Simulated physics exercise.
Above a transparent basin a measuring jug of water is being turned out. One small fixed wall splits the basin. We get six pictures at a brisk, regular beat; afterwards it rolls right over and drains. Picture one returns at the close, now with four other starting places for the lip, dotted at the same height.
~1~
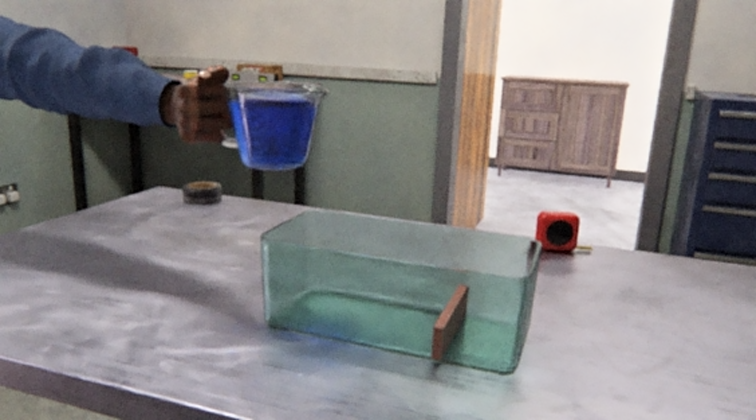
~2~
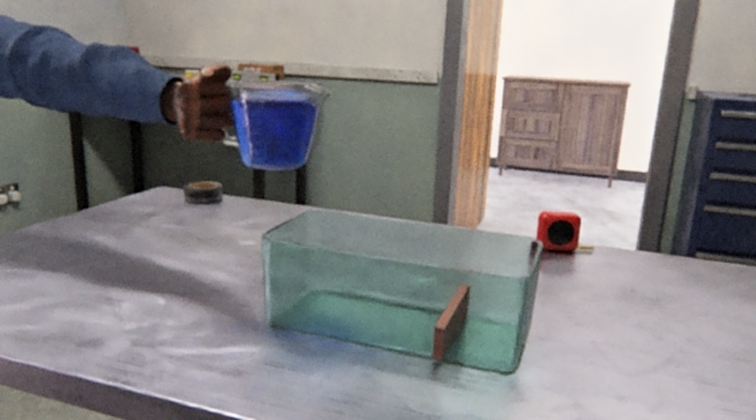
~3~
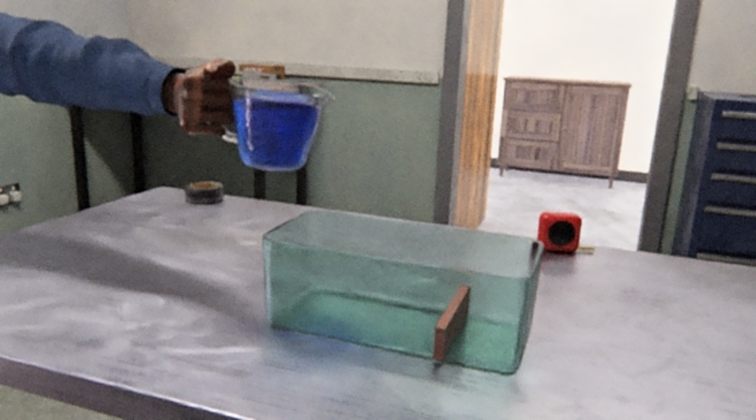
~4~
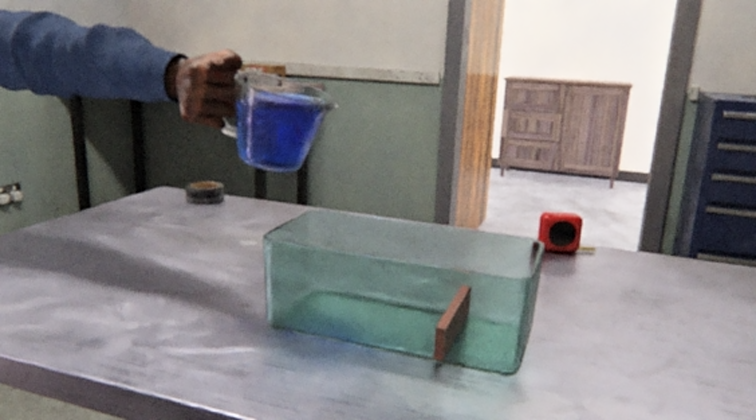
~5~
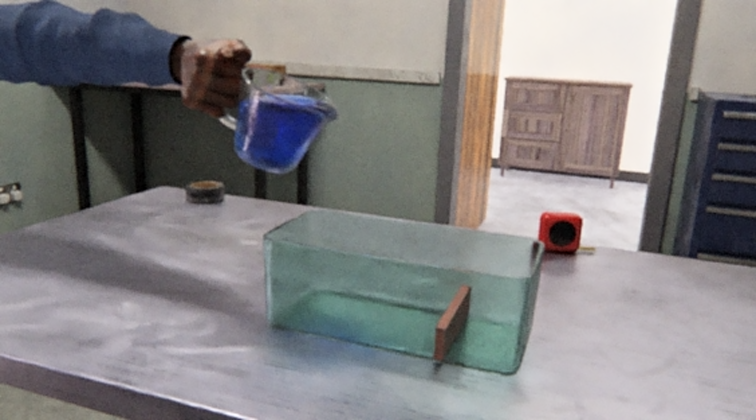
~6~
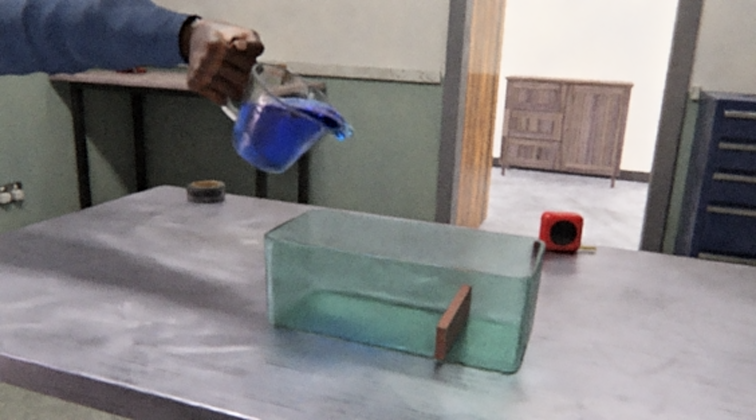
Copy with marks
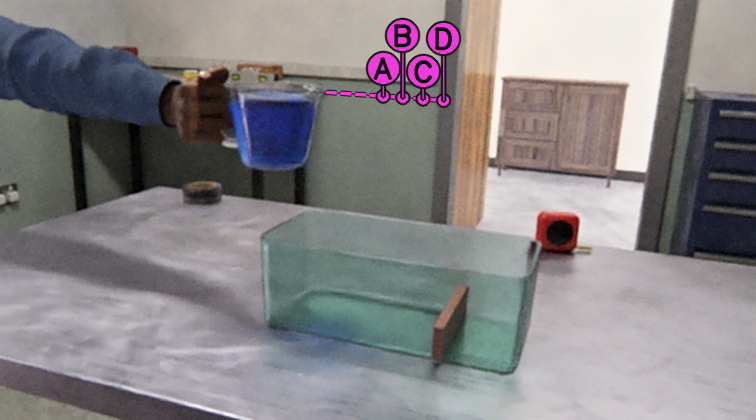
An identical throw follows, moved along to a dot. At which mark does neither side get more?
The answer is dot C.
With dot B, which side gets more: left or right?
The left side.
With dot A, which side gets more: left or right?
The left side.
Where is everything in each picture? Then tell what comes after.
Upright, lip at (327, 92); basin from (267, 323) to (518, 374); top of the wall at (453, 304); nothing has left yet.
Upright, lip at (329, 93); nothing has left yet.
Tipped about 6°, lip at (332, 99); nothing has left yet.
Tipped about 13°, lip at (335, 107); nothing has left yet.
Tipped about 23°, lip at (338, 118); nothing has left yet.
Tipped about 34°, lip at (339, 131); water is over the lip, down to (345, 136).
On the marked copy, A at (383, 96); B at (402, 97); C at (423, 99); D at (443, 100).
With A, about 92 % ends left of the wall and 5 % right of it; 3 % is lost outside.
With B, about 80 % ends left of the wall and 19 % right of it.
With C, about 50 % ends left of the wall and 50 % right of it.
With D, about 33 % ends left of the wall and 65 % right of it.
